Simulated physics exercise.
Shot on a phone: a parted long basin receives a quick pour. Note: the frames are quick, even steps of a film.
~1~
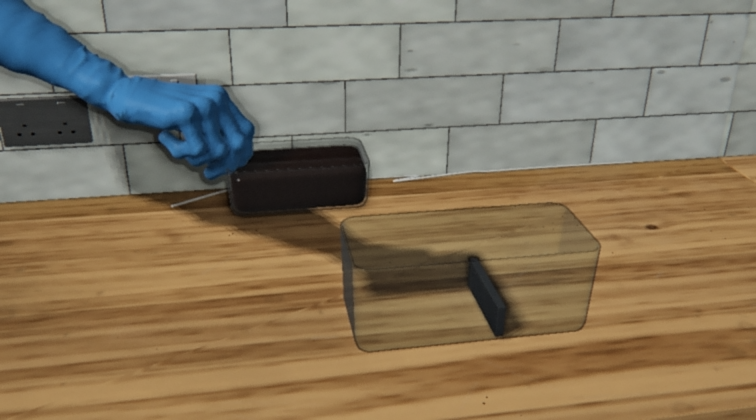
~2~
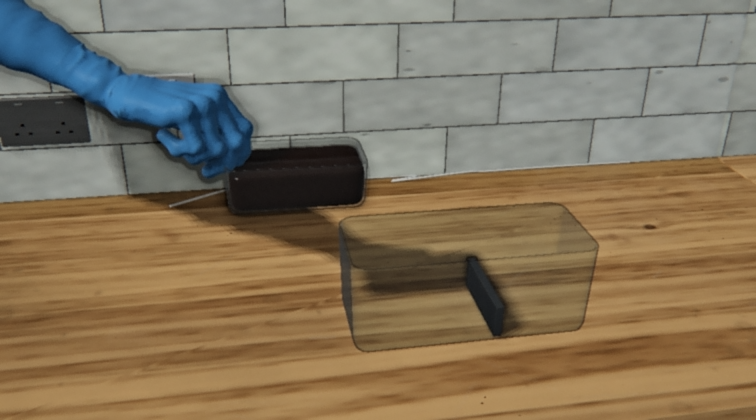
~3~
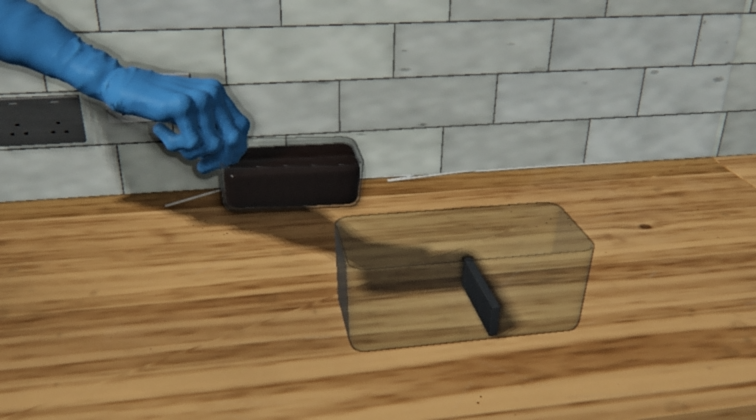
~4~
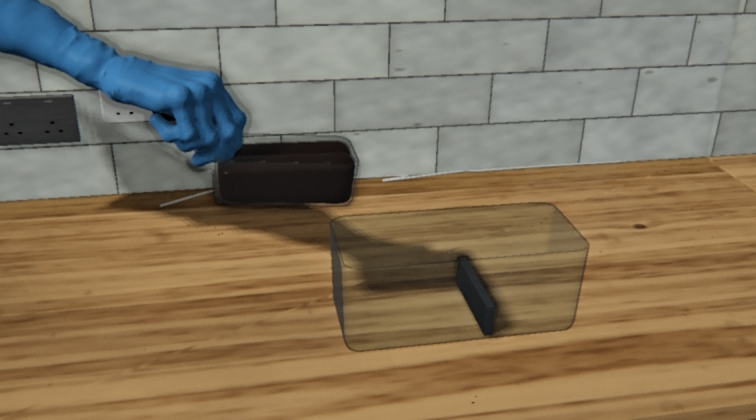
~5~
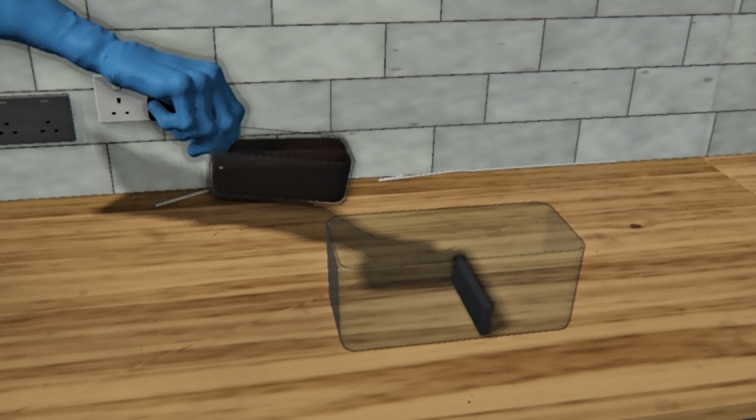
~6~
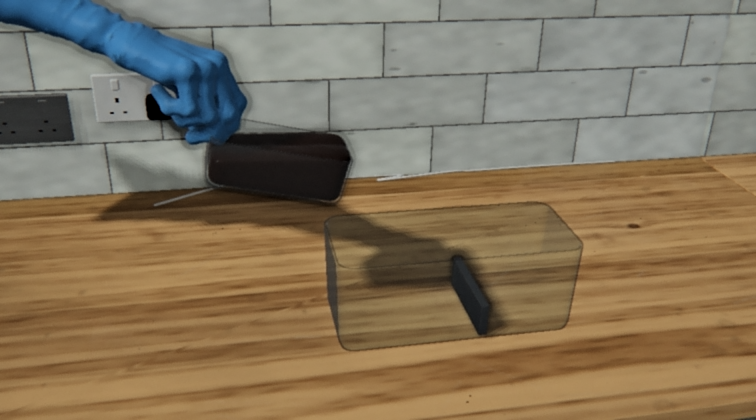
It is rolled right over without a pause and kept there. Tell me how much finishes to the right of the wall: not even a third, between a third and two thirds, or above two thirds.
Looks to me like the right side of the wall gets short of a third.
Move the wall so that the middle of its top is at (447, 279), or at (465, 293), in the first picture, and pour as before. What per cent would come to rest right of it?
Well, it's close to 50 per cent for the first one, then 30 per cent for the other.
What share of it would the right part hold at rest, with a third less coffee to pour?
Roughly 5 %.
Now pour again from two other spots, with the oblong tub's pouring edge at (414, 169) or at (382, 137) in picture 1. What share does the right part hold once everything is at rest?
About 55 per cent, then about 15 per cent.
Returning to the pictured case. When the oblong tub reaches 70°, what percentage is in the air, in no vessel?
I'd put it at roughly 50 percent of it.
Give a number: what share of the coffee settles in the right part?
5 % or thereabouts.
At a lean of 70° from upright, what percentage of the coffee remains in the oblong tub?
I'd reckon near 20 percent is still held at that tilt.
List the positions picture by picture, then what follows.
It leans 0°; its right rim is at (364, 152); the coffee meets the walls at (229, 163) and (361, 156); the long basin's rim runs from (347, 244) to (582, 226); the wall's top is at (487, 282), in the first picture.
It leans 1°; its right rim is at (362, 152); the coffee meets the walls at (228, 163) and (360, 155), in the second picture.
It leans 2°; its right rim is at (358, 152); the coffee meets the walls at (223, 161) and (356, 154), in the third picture.
It leans 5°; its right rim is at (353, 152); the coffee meets the walls at (217, 157) and (351, 151), in the fourth picture.
It leans 9°; its right rim is at (349, 151); the coffee meets the walls at (212, 151) and (347, 148), in the fifth picture.
It leans 13°; its right rim is at (347, 151); the coffee meets the walls at (210, 146) and (347, 147); 1 per cent is over the edge, in the sixth picture.
A moment on, the oblong tub is tipped part way and 22 per cent is still to pour, 29 is left of the wall and 0 right of it.
Next, the oblong tub is tipped right over and 2 per cent is still to pour, 81 is left of the wall and 4 right of it.
Then the oblong tub is tipped right over and 0 per cent is still to pour, 88 is left of the wall and 4 right of it.
Later the oblong tub is tipped right over and 0 per cent is still to pour, 88 is left of the wall and 5 right of it.
Finally, 88 per cent lies left of the wall, 5 right of it and 7 outside.
